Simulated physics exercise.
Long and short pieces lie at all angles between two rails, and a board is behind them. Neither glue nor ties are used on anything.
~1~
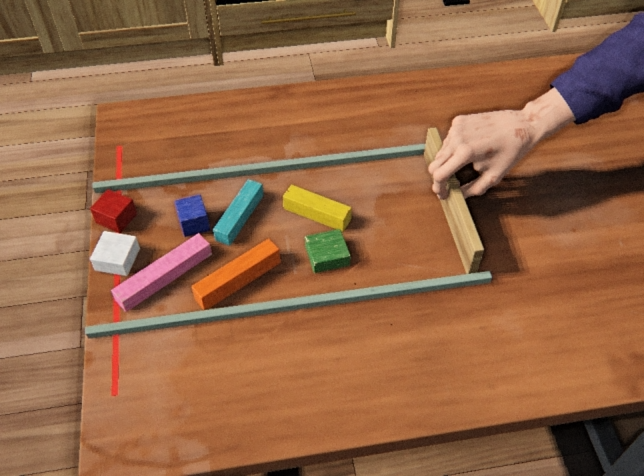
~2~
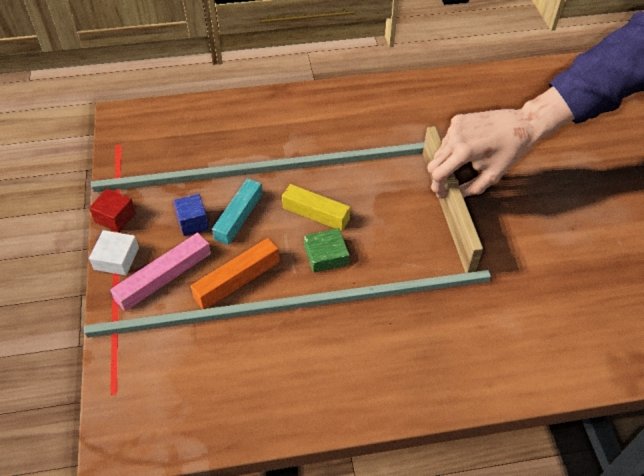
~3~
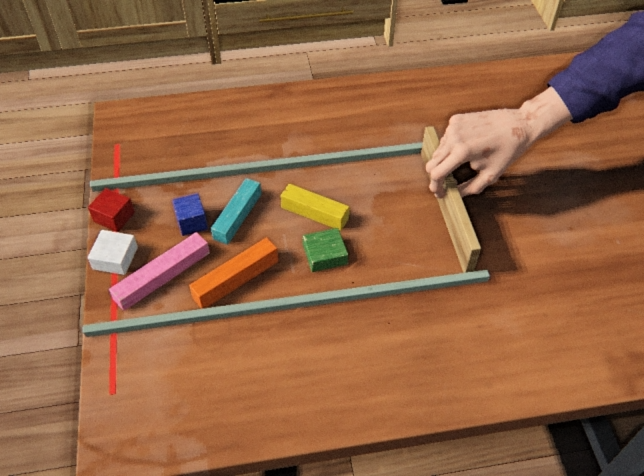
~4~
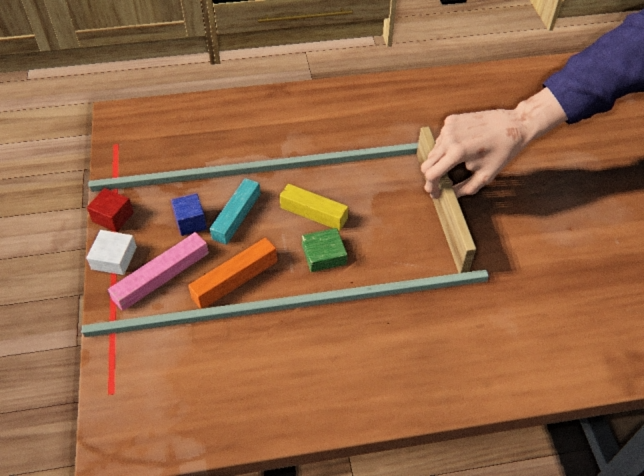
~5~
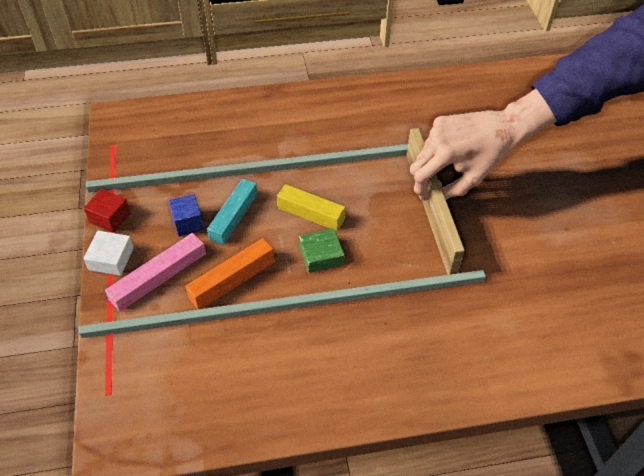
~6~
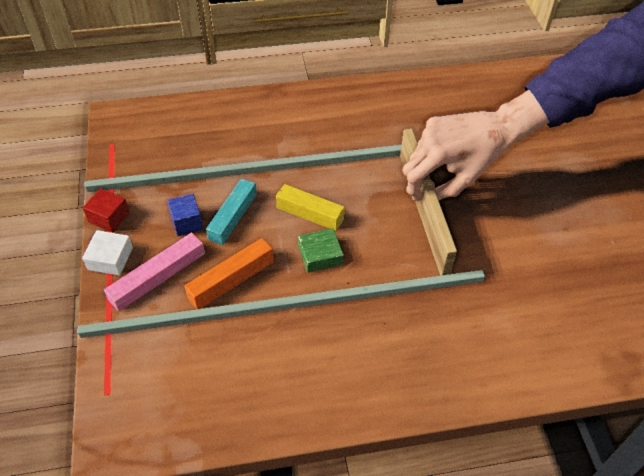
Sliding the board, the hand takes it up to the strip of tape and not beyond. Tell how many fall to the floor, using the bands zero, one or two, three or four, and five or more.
Five or more fall to the floor.
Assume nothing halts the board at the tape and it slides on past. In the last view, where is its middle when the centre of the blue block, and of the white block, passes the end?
I reckon its middle sits around (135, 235) and then around (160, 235).
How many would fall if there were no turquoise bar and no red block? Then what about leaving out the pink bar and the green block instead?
Counts - first: 4, second: 4.
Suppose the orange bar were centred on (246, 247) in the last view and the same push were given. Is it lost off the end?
Orange bar: Gone.
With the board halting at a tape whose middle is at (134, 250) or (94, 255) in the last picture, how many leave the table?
The counts: 4 and 7.
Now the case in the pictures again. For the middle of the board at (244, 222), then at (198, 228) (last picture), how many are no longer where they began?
It comes to 4 for the first spot, 7 for the other.
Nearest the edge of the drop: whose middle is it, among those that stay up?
Turquoise bar.
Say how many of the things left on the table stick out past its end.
Tally: 2.
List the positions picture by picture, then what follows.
Red block (114, 211); white block (116, 253); pink bar (163, 272); board (451, 198); tape (117, 254), in the first frame.
White block (115, 253); turquoise bar (238, 211), in the second frame.
Pink bar (161, 270); blue block (190, 214), in the third frame.
Red block (111, 210); orange bar (234, 273), in the fourth frame.
White block (109, 253); green block (321, 250), in the fifth frame.
Red block (107, 210); white block (108, 253); pink bar (156, 271); board (426, 200); tape (110, 253), in the sixth frame.
Early on, none off yet; red block at rest near (107, 210); white block at rest near (108, 253); pink bar at rest near (156, 271).
A while later, none off yet; red block travelled about its own width near (82, 207); white block travelled about its own width near (80, 250); pink bar travelled about its own width near (79, 282).
Finally, the number that fall off is five or more; lost, orange bar, blue block, pink bar, white block and red block.
